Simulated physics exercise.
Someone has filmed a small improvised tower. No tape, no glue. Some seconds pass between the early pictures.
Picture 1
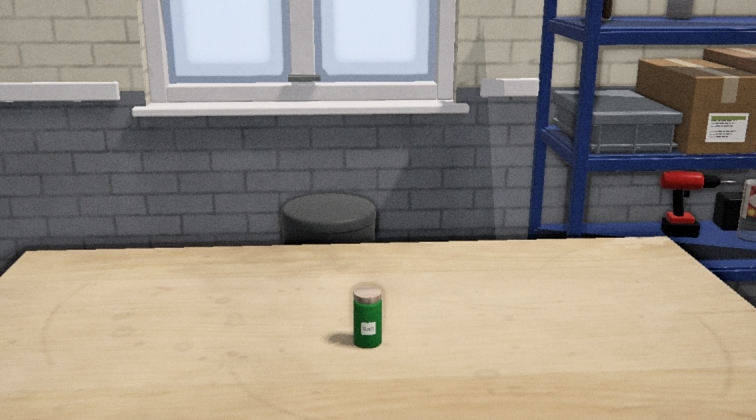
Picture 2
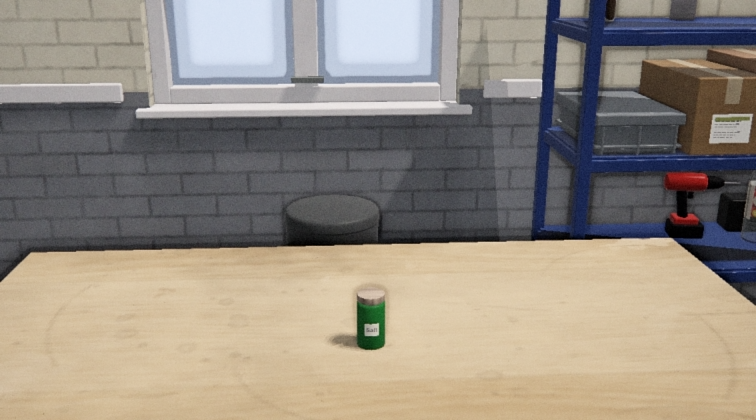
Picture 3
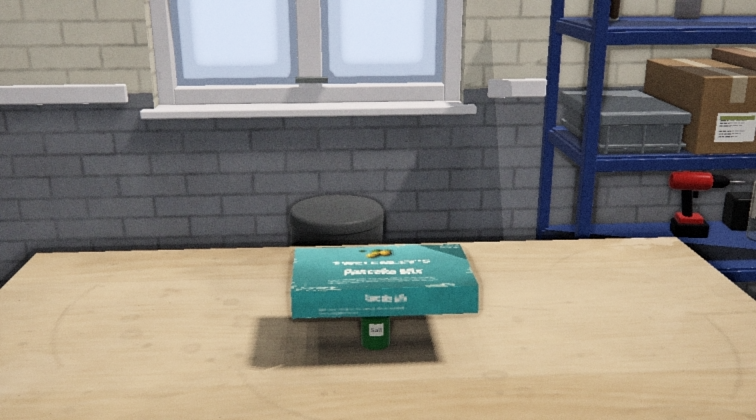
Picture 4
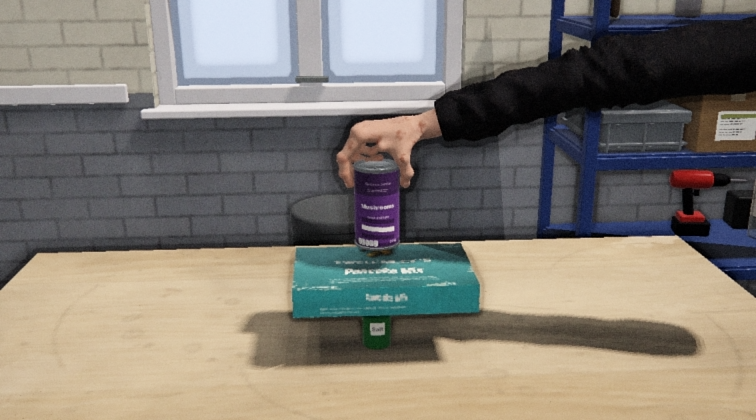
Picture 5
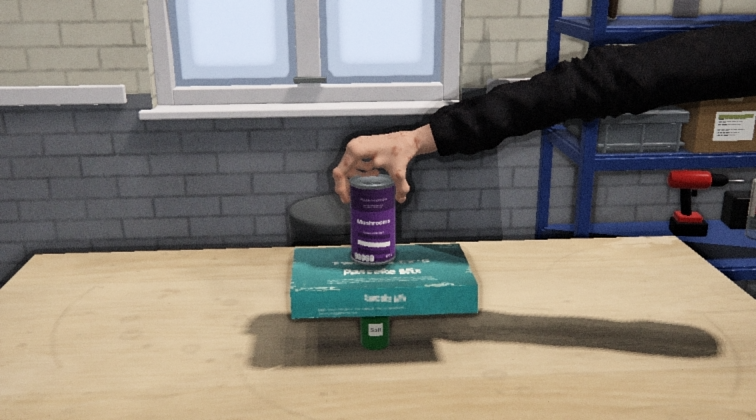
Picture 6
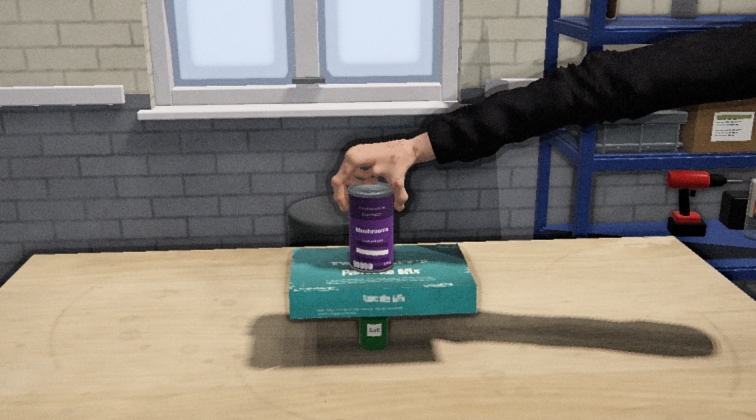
A hand lowers a purple tin onto a turquoise packet resting on a small green container.
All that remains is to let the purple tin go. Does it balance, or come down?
Here the stack holds.
Then, 0.80 s later than the last frame, all is still.
Then, 1.70 s later than the last frame, purple tin resting near (371, 228).
When it is over, all 3 as before. End places, in pixels of the last picture, purple tin near (371, 228). The stack stays up.
